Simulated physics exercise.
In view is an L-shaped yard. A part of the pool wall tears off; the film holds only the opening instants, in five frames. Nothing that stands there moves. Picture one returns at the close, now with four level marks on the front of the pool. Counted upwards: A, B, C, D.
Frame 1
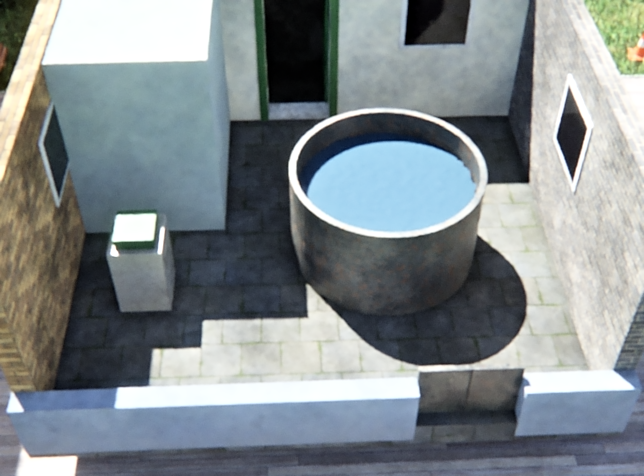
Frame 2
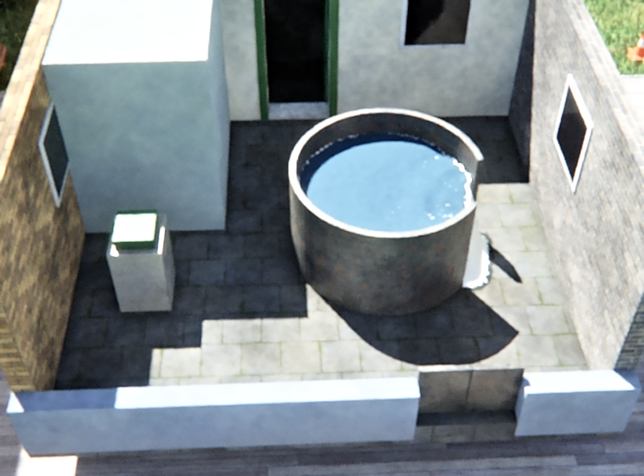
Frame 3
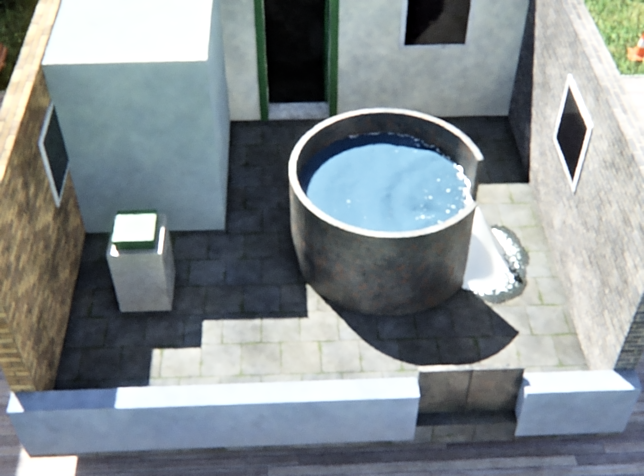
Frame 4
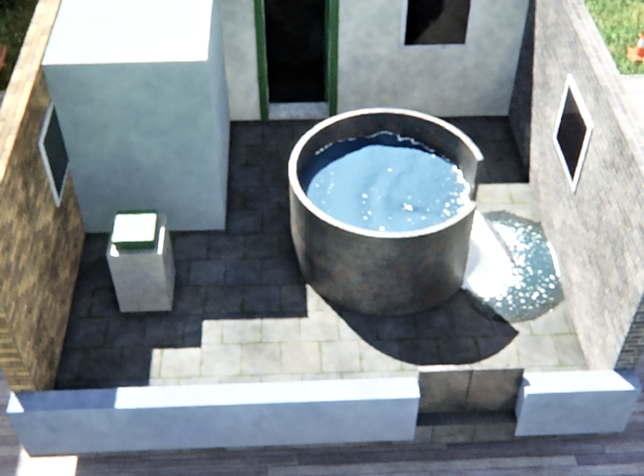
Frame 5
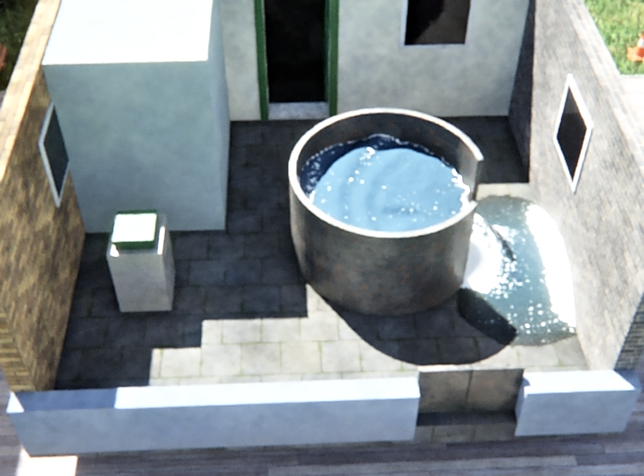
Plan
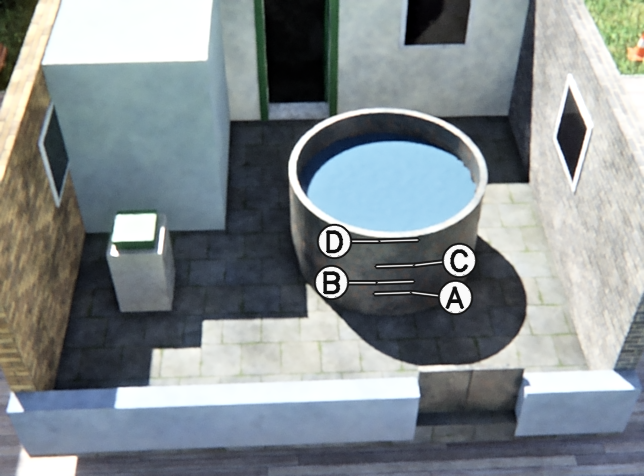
Water burst out through the right side of a round raised pool in a small walled yard, then spread in a foamy, glittering puddle across the paving toward the viewer and the right-hand wall.
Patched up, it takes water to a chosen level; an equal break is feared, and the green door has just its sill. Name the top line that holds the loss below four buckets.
Take C.
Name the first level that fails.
That is level D.
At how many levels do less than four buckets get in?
Three of them.
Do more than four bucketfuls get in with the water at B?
No, not at all.
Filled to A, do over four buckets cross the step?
No, not at all.
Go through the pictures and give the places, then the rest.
In the first picture, water in the pool at rest, its middle at (386, 189); foot of the green doorway at (299, 119); shut gate at (470, 373).
In the second picture, front seen at (478, 235), 1 % of the ground wet.
In the third picture, front seen at (510, 235), 4 % of the ground wet.
In the fourth picture, front seen at (560, 289), 8 % of the ground wet.
In the fifth picture, front seen at (572, 327), 11 % of the ground wet.
On the marked copy, A at (393, 293); B at (394, 282); C at (395, 265); D at (398, 240); from the bottom up A, B, C, D.
Choosing A, nothing gets over.
Choosing B, nothing gets over.
Choosing C, a splash gets over, under a bucket.
Choosing D, about 8 bucketfuls get in.
